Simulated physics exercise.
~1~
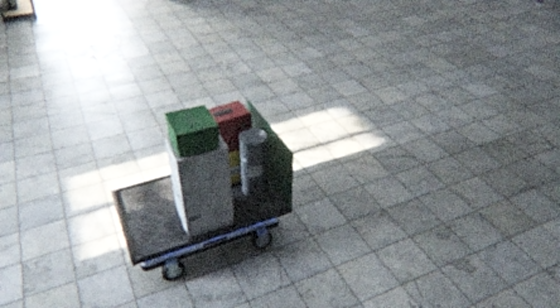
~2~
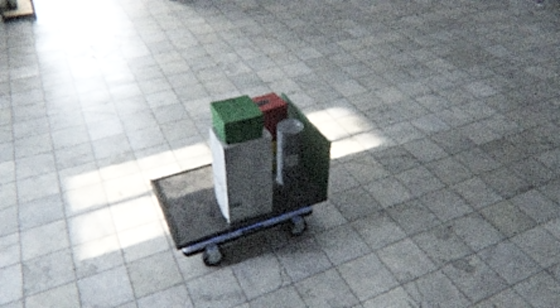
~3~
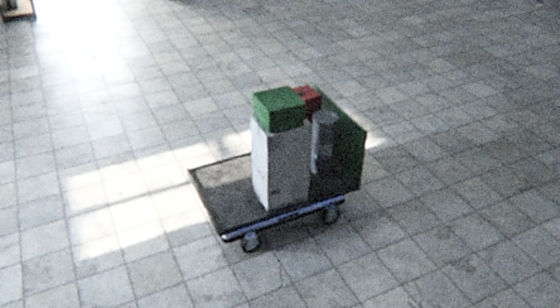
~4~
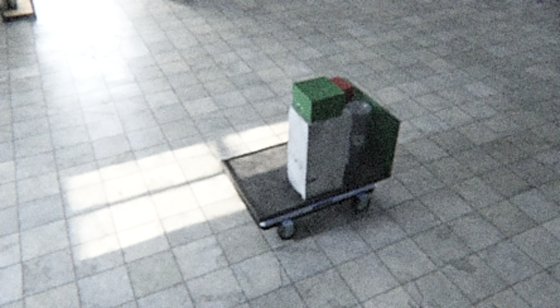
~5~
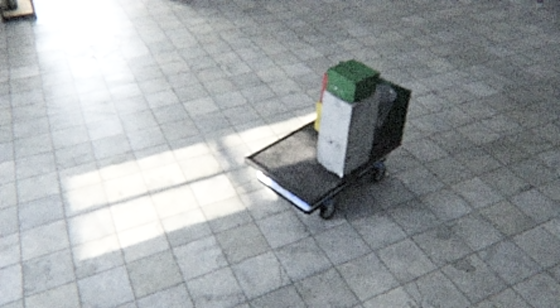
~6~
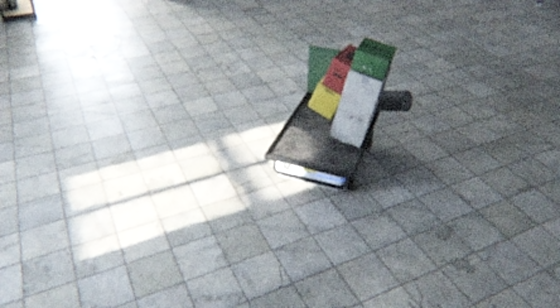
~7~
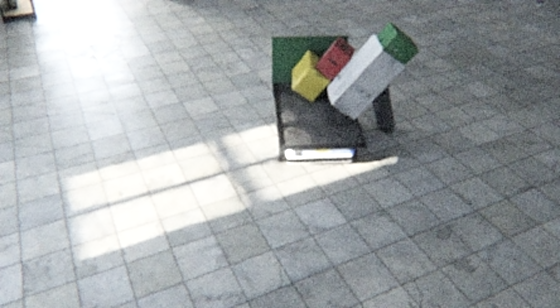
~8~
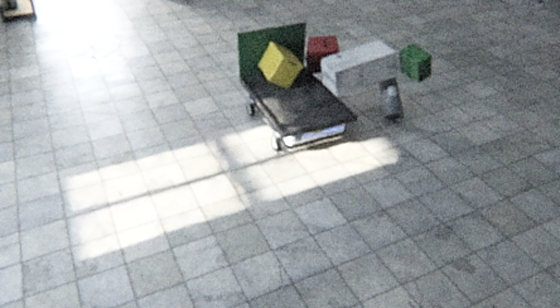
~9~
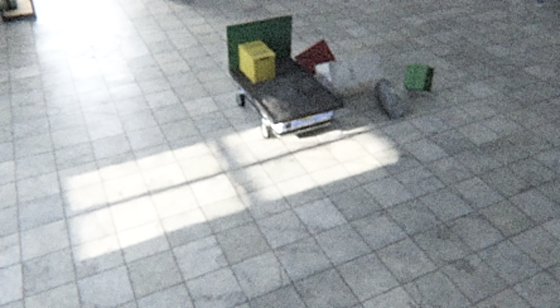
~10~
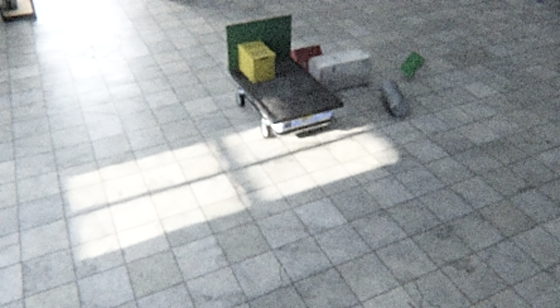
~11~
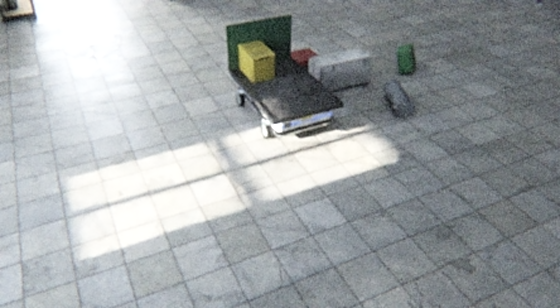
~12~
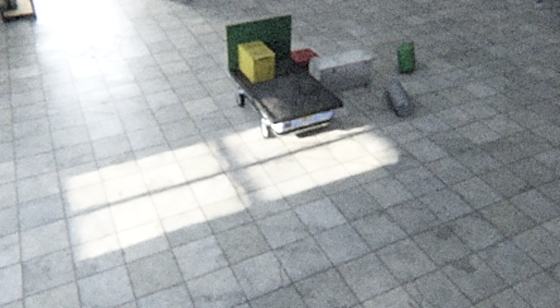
We see a loaded cart roll rightward across a tiled floor, then turn away as its stacked boxes and grey canister tip and tumble off the side. It stops with only the yellow box aboard, the white, red and green boxes and canister lying on the floor nearby.
